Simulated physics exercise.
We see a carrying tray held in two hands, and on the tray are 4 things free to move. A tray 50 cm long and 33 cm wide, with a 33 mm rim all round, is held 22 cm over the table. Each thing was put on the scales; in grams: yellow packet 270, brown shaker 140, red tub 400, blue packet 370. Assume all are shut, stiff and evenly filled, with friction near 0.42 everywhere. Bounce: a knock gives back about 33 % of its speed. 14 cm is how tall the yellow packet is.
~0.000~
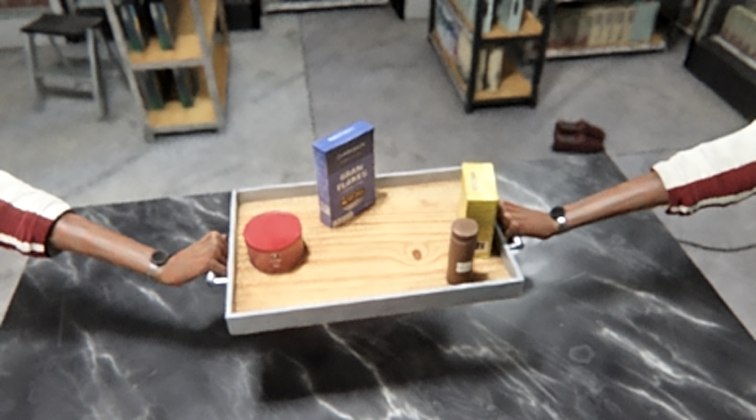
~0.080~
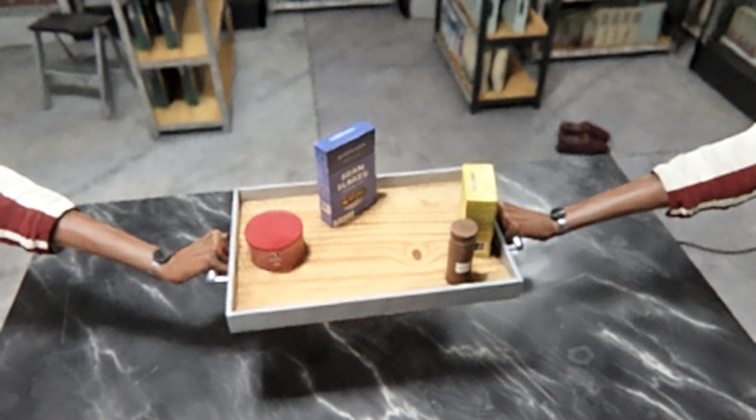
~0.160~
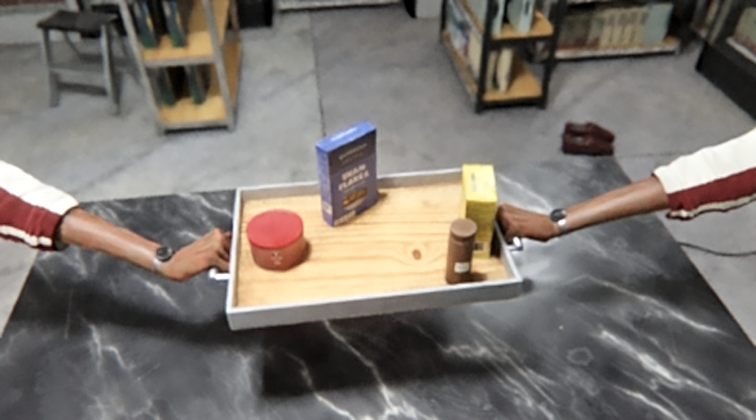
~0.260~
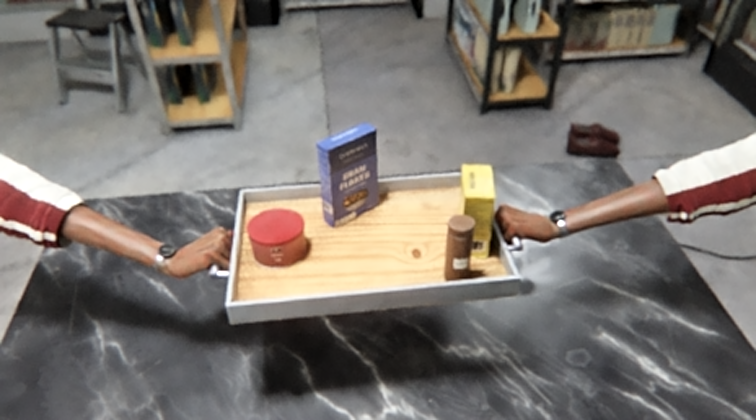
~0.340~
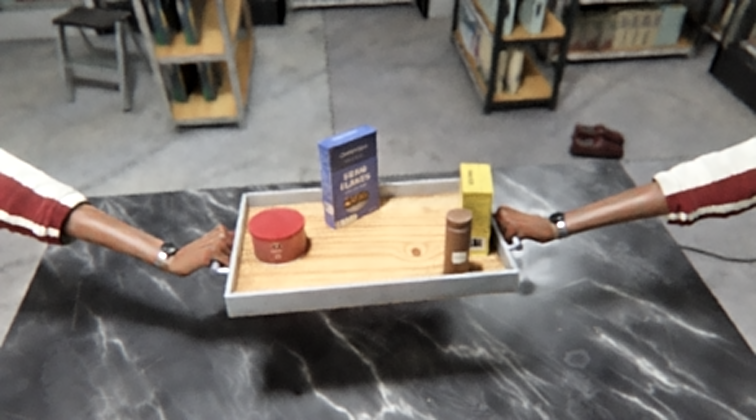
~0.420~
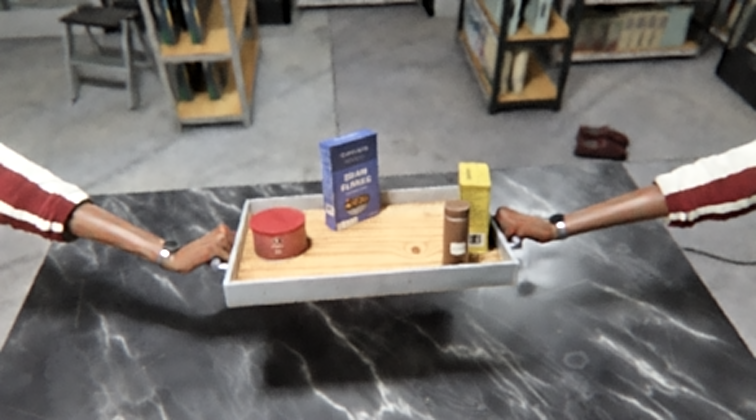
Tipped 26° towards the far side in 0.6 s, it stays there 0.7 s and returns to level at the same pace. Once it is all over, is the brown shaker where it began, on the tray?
Yes, the brown shaker is still there.
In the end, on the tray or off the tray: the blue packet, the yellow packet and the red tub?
Final state - the blue packet ends out of bounds; the yellow packet stays within bounds; the red tub stays within bounds.
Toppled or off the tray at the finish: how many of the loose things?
Count: 2.
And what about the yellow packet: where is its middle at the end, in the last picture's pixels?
Its middle settles close to pixel (466, 174).
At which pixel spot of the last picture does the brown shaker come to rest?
Around pixel (424, 198).
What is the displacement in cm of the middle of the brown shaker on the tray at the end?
Start to finish, roughly 22 cm.
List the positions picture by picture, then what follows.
The first picture shows tray level; brown shaker (462, 254); yellow packet (476, 211).
The second picture shows tray level; blue packet (347, 176); yellow packet (476, 211).
The third picture shows tray level; red tub (277, 240); blue packet (348, 175).
The fourth picture shows tilt 4°, far edge down; yellow packet (475, 211); red tub (278, 238).
The fifth picture shows tilt 8°, far edge down; blue packet (350, 178); yellow packet (474, 209).
The sixth picture shows tilt 15°, far edge down; brown shaker (456, 237); red tub (279, 234).
By 0.82 s, tilt 26°, far edge down; blue packet now off the tray; brown shaker rocked 68° off its seat near (438, 220); yellow packet 5 cm from its spot.
By 1.12 s, tilt 26°, far edge down; brown shaker on its side near (424, 214); yellow packet 13 cm from its spot; red tub 10 cm from its spot.
When it is over (2.5 s), off the tray, blue packet; lying over on the tray, brown shaker; not toppled but over 5 cm from the start, yellow packet and red tub. End places, in pixels of the last picture, brown shaker near (424, 198).
